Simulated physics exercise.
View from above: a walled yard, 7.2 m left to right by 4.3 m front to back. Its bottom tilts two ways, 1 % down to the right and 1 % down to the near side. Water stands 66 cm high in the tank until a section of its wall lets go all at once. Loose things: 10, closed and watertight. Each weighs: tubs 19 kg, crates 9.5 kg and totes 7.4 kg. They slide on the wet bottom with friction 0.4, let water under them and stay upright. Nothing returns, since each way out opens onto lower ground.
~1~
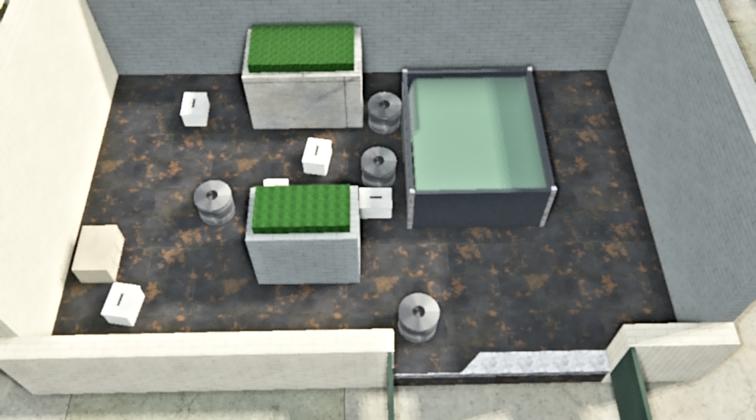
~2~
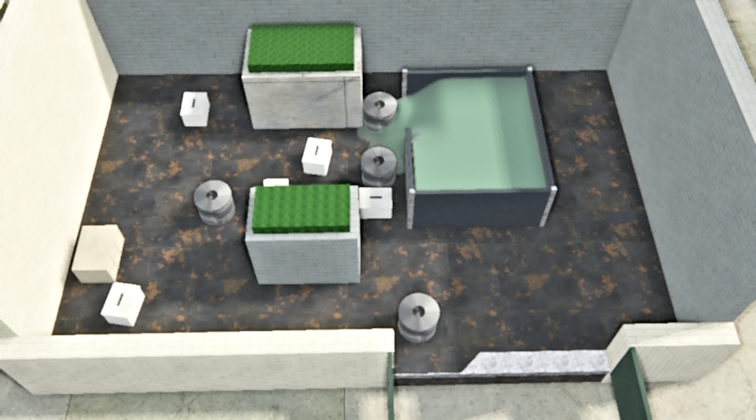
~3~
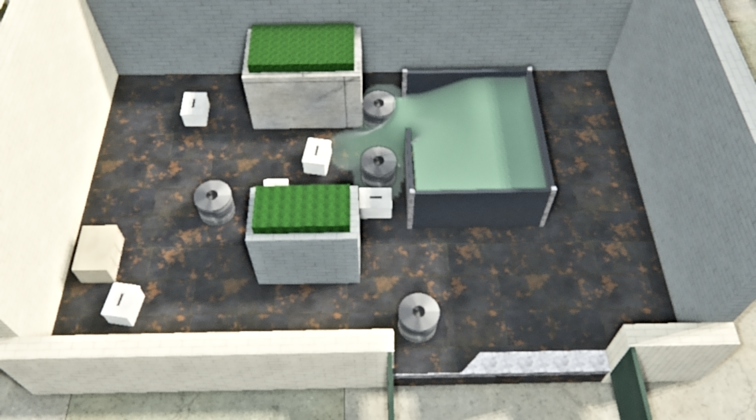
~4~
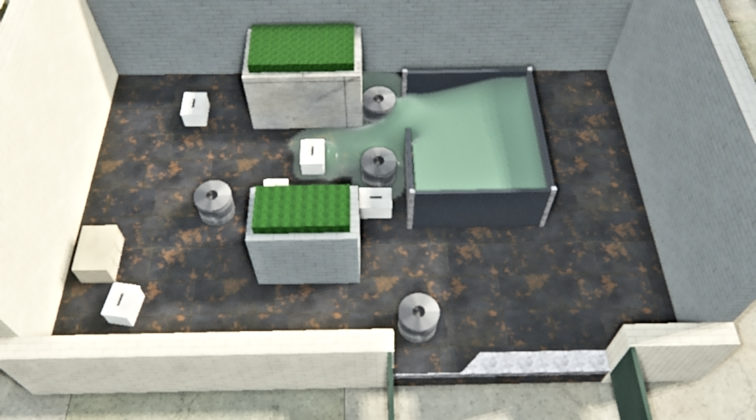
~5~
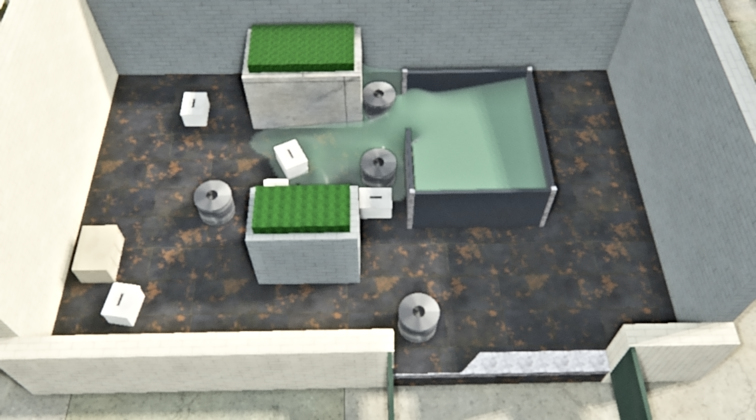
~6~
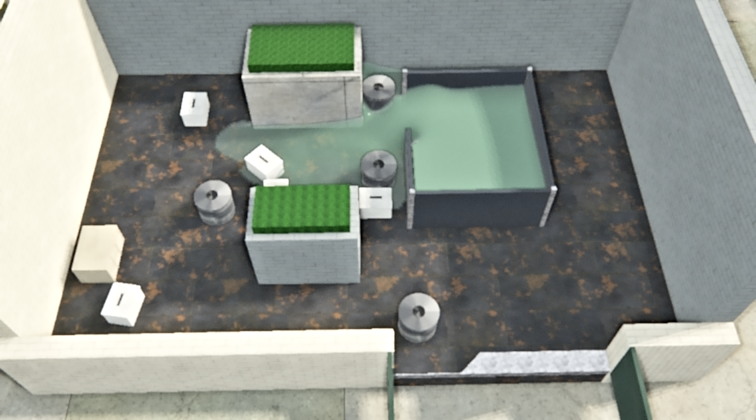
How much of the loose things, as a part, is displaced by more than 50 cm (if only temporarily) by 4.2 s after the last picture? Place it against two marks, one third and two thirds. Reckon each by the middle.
It is a high share, two thirds or above that.
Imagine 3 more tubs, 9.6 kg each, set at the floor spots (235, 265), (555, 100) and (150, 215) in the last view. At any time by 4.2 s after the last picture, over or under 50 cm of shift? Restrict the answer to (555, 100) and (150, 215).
Above, above.
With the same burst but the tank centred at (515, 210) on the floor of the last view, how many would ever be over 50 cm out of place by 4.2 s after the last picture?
Count: 9.
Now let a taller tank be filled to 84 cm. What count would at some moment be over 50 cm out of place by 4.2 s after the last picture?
Then the count would be 7.
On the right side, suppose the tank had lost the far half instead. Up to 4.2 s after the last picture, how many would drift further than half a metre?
Result: 1 of them.
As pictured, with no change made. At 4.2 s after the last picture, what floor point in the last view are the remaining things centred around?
Somewhere near (315, 242).
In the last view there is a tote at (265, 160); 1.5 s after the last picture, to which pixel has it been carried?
Look about (86, 219).
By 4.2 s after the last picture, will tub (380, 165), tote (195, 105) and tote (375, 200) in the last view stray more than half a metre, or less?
Result, in order: Undershooting / overshooting / undershooting.
Then, 0.4 s after the last picture 2 of 10 are over 50 cm from their spots; 1 afloat.
Then, 1.5 s after the last picture 4 of 10 are over 50 cm from their spots; 1 afloat.
Then, 2.8 s after the last picture 5 of 10 are over 50 cm from their spots; 5 afloat.
Then, 4.2 s after the last picture 7 of 10 are over 50 cm from their spots, and 7 have been at some point; 3 afloat.
